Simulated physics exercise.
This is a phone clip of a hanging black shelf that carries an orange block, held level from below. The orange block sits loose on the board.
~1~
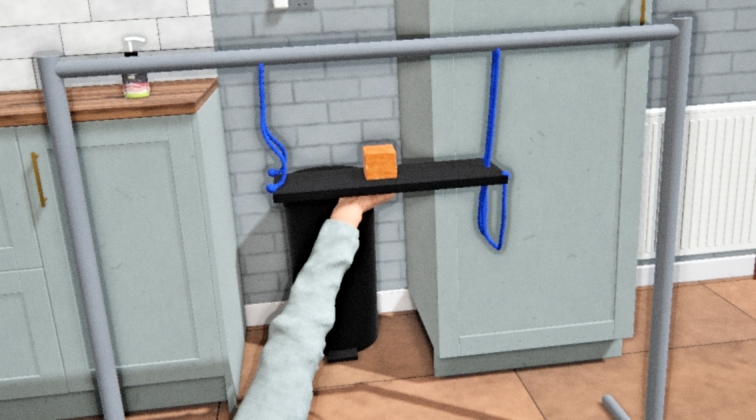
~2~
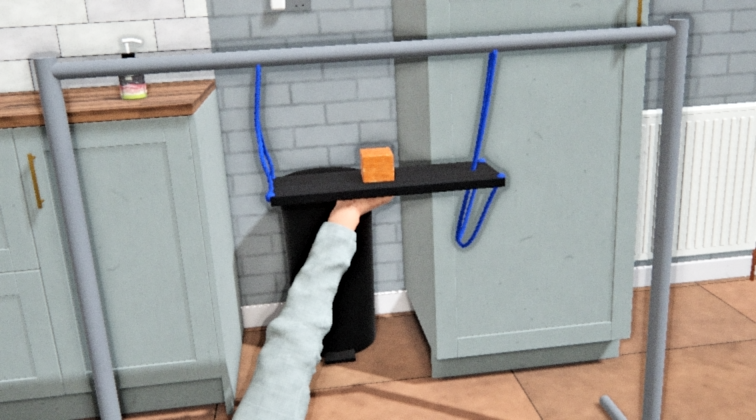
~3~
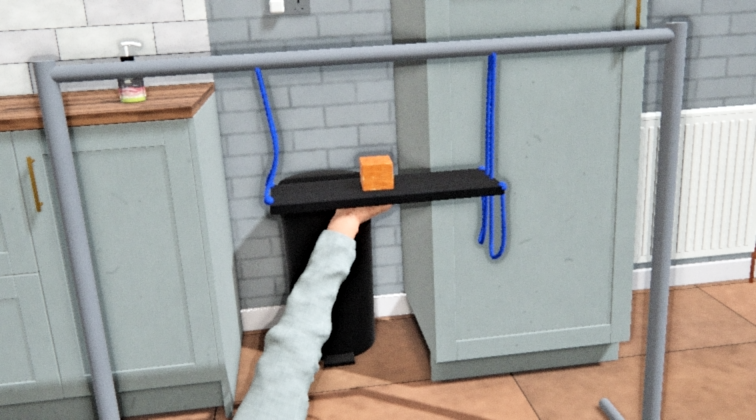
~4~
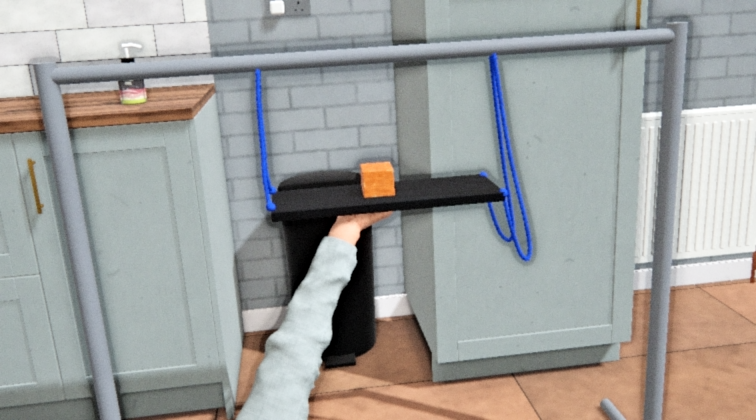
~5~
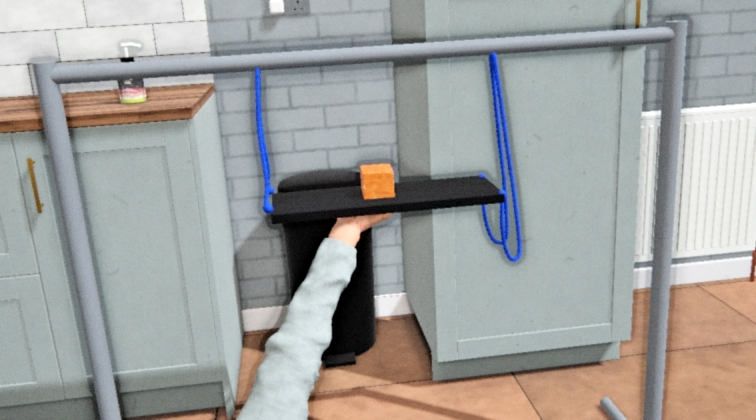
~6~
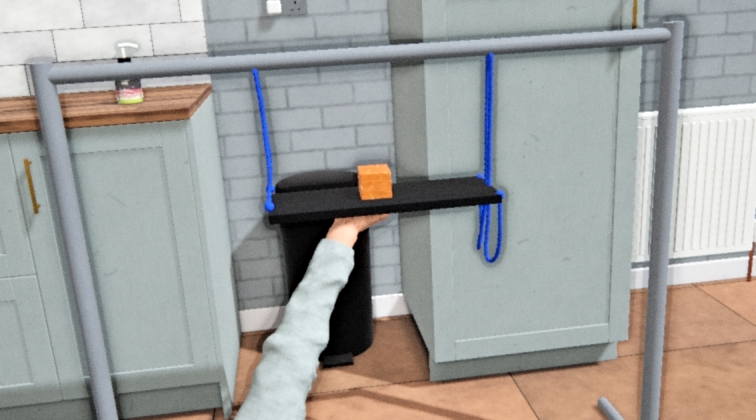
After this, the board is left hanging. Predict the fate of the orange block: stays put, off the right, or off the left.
Off the right.
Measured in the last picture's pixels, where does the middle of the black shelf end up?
Its centre ends up at (353, 273).
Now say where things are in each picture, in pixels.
In the first frame, orange block (379, 162); black shelf (393, 189).
In the second frame, orange block (377, 165).
In the third frame, orange block (376, 173).
In the fourth frame, orange block (377, 180); black shelf (391, 207).
In the fifth frame, orange block (377, 181).
In the sixth frame, orange block (374, 182); black shelf (388, 209); left cords almost straight; right cords slack, hanging in a loop.
Then, 0.80 s past the final frame, board tipped 34° down to the right; block on the floor.
Then, 1.42 s past the final frame, board tipped 45° down to the right; block on the floor.
When it is over, board tipped 43° down to the right; block on the floor. The orange block goes off on the right.
